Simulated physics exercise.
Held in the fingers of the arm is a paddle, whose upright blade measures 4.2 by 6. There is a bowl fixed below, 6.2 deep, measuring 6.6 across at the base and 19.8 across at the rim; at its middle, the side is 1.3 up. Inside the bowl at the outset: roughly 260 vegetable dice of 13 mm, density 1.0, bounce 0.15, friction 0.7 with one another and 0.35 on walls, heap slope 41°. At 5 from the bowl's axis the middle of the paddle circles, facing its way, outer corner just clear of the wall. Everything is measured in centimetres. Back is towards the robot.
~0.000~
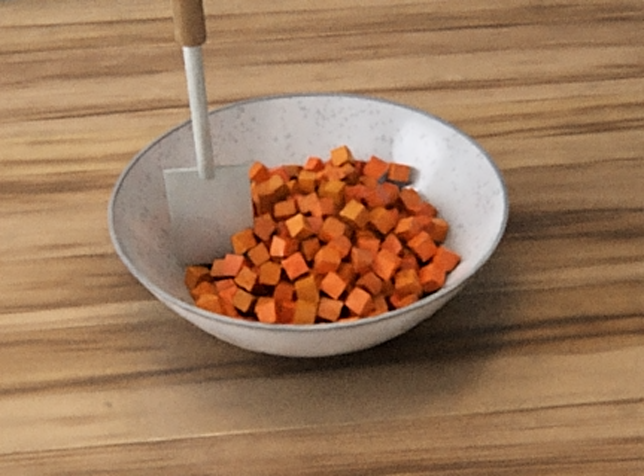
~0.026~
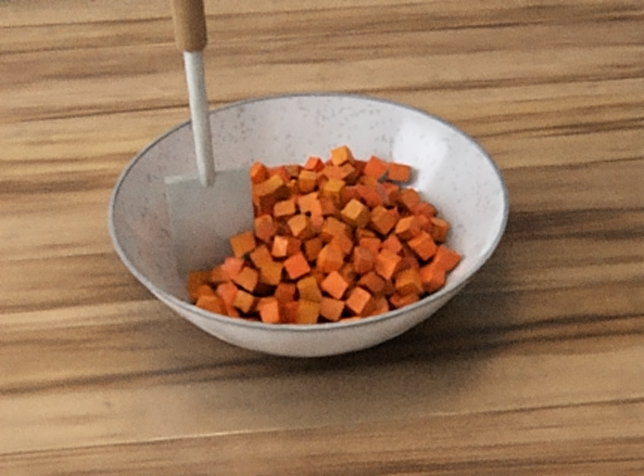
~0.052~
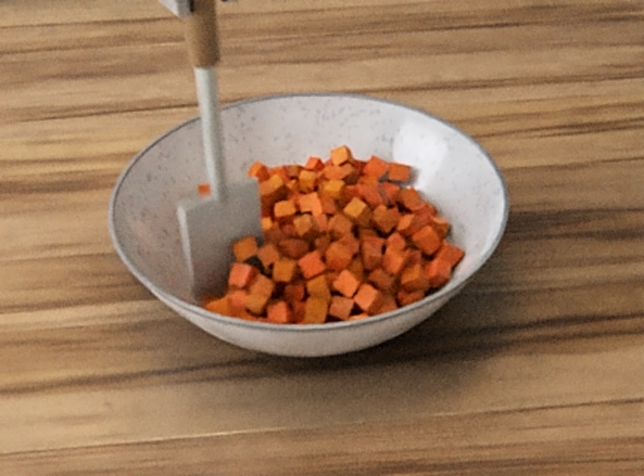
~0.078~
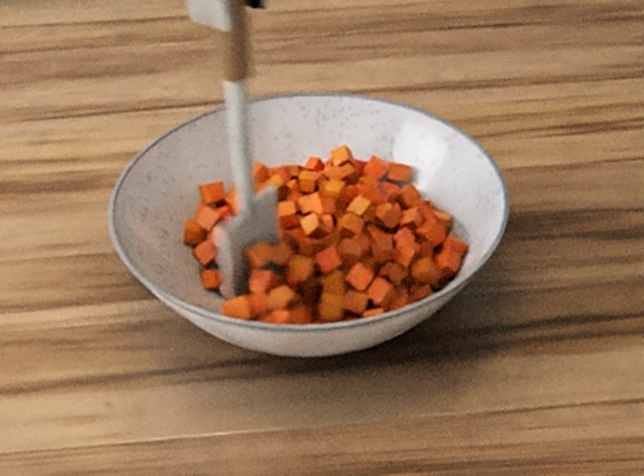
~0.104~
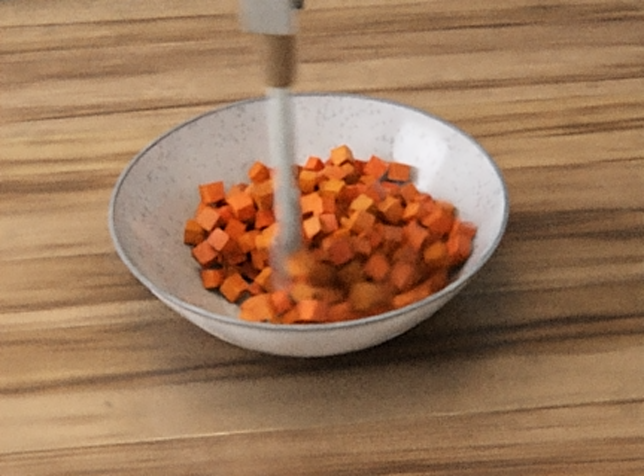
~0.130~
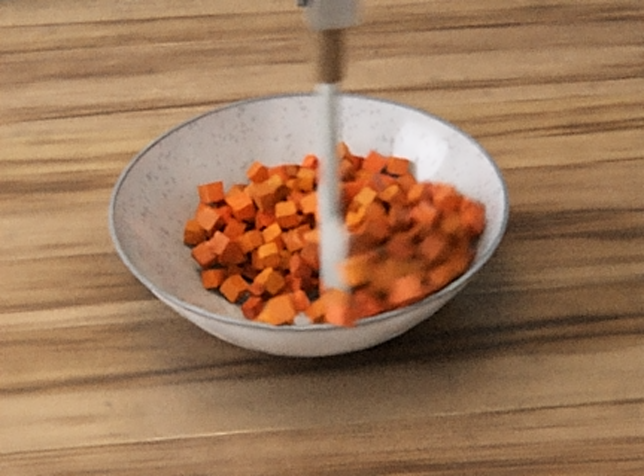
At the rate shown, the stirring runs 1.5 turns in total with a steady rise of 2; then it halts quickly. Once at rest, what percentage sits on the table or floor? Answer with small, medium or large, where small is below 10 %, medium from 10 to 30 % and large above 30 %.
It is large.
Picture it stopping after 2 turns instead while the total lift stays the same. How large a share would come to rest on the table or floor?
45 %.
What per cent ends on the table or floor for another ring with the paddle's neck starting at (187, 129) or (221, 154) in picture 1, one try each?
Roughly 30 and 35 per cent.
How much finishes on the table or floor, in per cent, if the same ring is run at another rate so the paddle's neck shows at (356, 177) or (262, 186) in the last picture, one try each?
First try: Around 45 %; second try: Around 25 %.
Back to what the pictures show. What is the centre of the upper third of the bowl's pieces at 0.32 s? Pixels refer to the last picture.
The upper third is centred close to (256, 130).
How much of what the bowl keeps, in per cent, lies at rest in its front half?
Roughly 45 per cent.
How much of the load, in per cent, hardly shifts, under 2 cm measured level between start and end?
Estimate: 15 per cent.
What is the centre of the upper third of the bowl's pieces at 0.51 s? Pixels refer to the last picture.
The centre is roughly (314, 311).
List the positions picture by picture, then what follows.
In the first picture, the paddle neck at (203, 143), 0° round; upper third of the load around (326, 224), from x 195 to 445, top at y 160; 264 in the bowl.
In the second picture, the paddle neck at (204, 148), 8° round; upper third of the load around (327, 224), from x 195 to 445, top at y 160.
In the third picture, the paddle neck at (216, 166), 29° round; upper third of the load around (323, 234), from x 195 to 450, top at y 160.
In the fourth picture, the paddle neck at (246, 181), 52° round; upper third of the load around (332, 243), from x 195 to 455, top at y 160.
In the fifth picture, the paddle neck at (286, 188), 76° round; upper third of the load around (352, 244), from x 195 to 465, top at y 155.
In the sixth picture, the paddle neck at (331, 184), 99° round; upper third of the load around (380, 242), from x 195 to 470, top at y 155; 263 in the bowl, 1 in flight or on the tool.
After 0.32 s, 268° round, highest piece 12 above the table; 202 in the bowl, 14 on the table or floor, 48 in flight or on the tool.
After 0.51 s, 77° round, highest piece 9 above the table; 160 in the bowl, 91 on the table or floor, 13 in flight or on the tool.
After 0.80 s, 180° round, highest piece 6 above the table; 148 in the bowl, 116 on the table or floor.
After 1.50 s, 180° round, highest piece 6 above the table; 148 in the bowl, 116 on the table or floor.
In the end, 148 in the bowl, 116 on the table or floor. That is 44 % on the table or floor.
